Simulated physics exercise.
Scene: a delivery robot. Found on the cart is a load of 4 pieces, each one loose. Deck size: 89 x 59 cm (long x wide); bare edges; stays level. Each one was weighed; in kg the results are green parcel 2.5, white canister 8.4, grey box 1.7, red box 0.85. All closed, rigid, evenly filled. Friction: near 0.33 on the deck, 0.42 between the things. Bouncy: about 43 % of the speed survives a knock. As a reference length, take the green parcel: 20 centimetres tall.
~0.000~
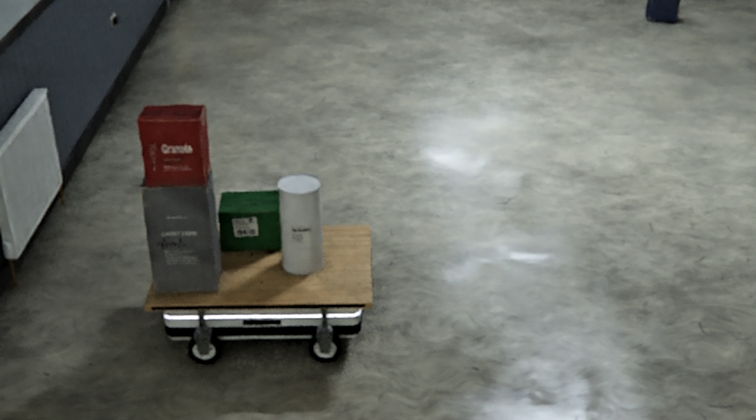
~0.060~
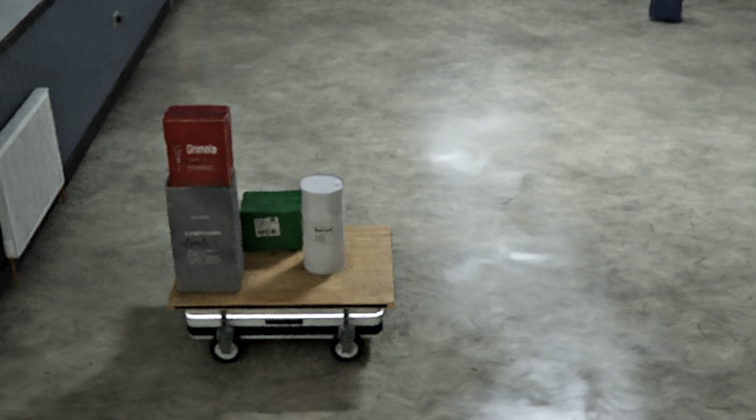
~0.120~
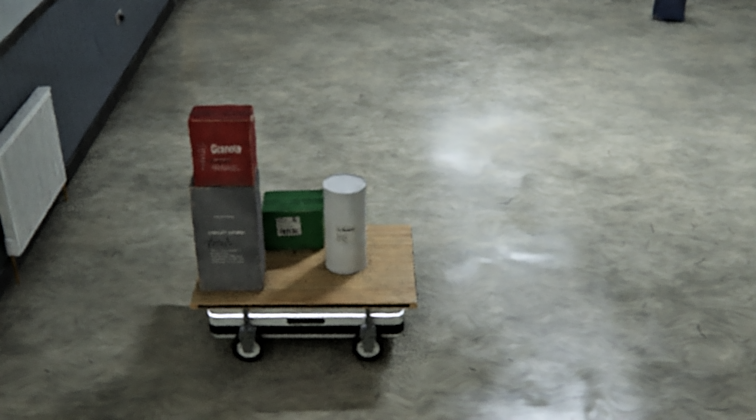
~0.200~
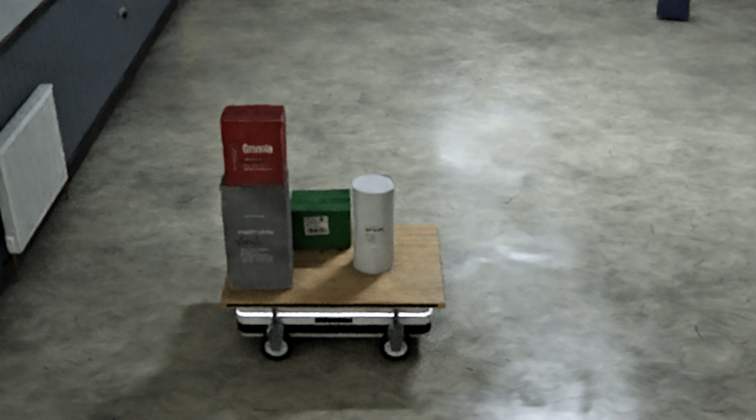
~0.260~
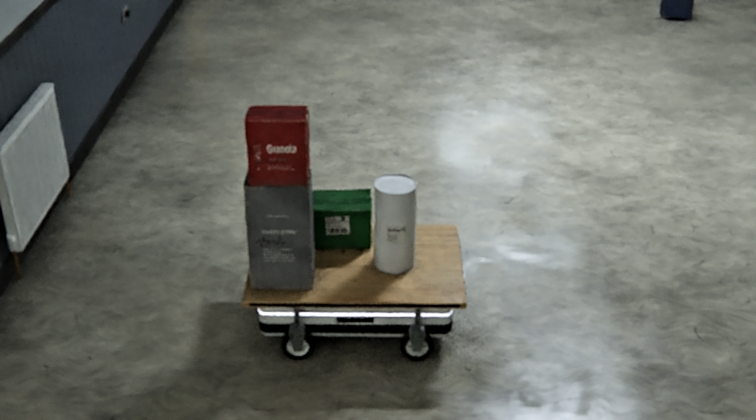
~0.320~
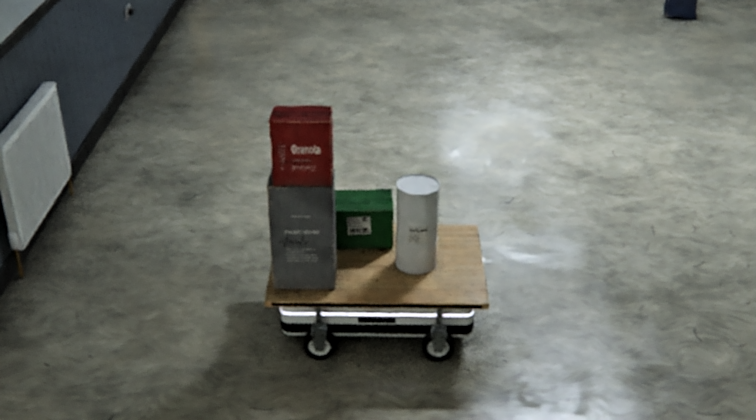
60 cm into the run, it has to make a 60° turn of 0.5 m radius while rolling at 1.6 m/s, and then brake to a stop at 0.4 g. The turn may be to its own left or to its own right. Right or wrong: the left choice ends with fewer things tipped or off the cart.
Right.
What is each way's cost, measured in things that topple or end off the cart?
Left: 3; right: 4.
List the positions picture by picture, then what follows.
In the first picture, cart has run 0 cm; green parcel (251, 221); white canister (302, 224).
In the second picture, cart has run 10 cm; grey box (206, 231); red box (200, 146).
In the third picture, cart has run 19 cm; grey box (229, 231); red box (224, 146).
In the fourth picture, cart has run 32 cm; grey box (258, 230); red box (255, 145).
In the fifth picture, cart has run 42 cm; grey box (281, 230); red box (279, 146).
In the sixth picture, cart has run 51 cm; green parcel (363, 219); white canister (417, 224).
Turning left. Around 0.72 s, cart has run 115 cm, turned 46°; white canister now off the cart; green parcel shifted 14 cm near (476, 203); red box at 4° to upright.
Around 1.12 s, cart has run 169 cm, turned 60°; grey box and red box now off the cart; green parcel shifted 20 cm near (525, 162).
Around 1.52 s, cart has run 175 cm, turned 60°, stopped; green parcel shifted 21 cm near (533, 153).
Finally (2.0 s), off the cart, white canister, grey box and red box; not toppled but over 10 cm from the start, green parcel. Final places as that camera would see them, green parcel near (533, 153).
Turning right instead, green parcel, white canister, grey box and red box tipped over or off the cart, 4 of 4 in all.
